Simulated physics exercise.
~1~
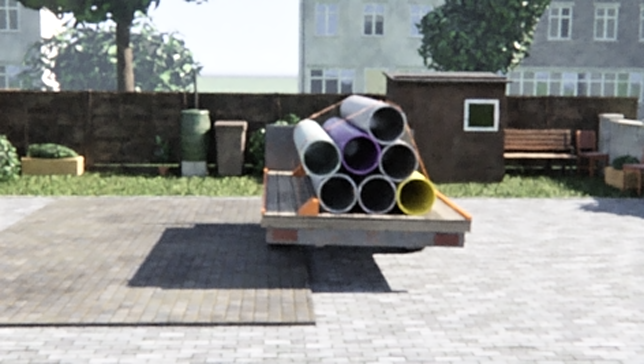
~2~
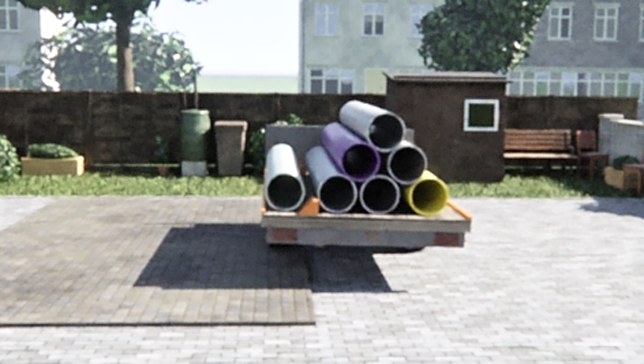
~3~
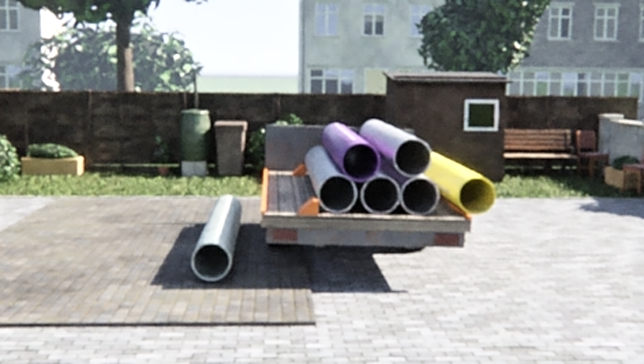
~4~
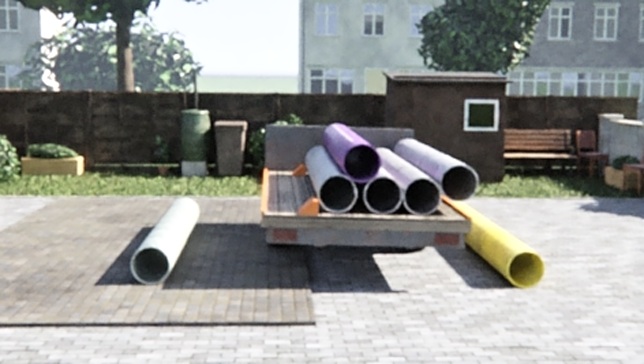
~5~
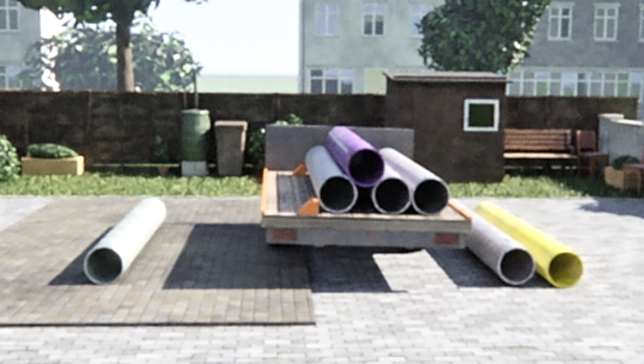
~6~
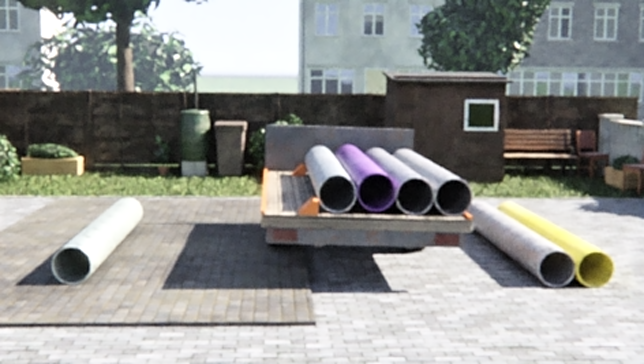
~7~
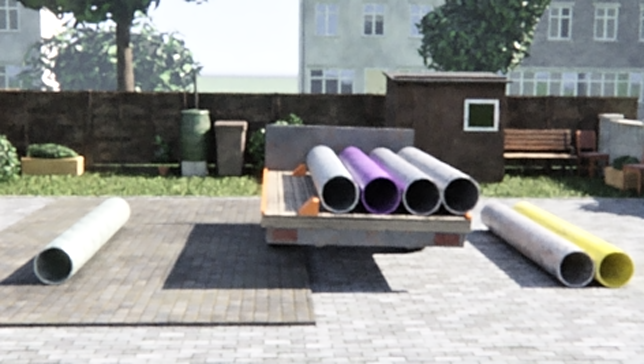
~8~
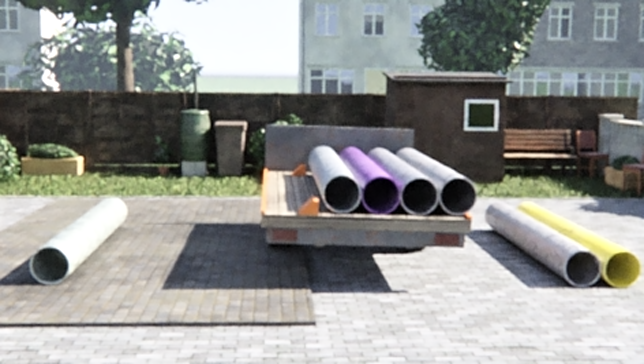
Stacked pipes collapsing on a flatbed trailer, one rolling off left, yellow and a grey one dropping right, purple staying aboard.
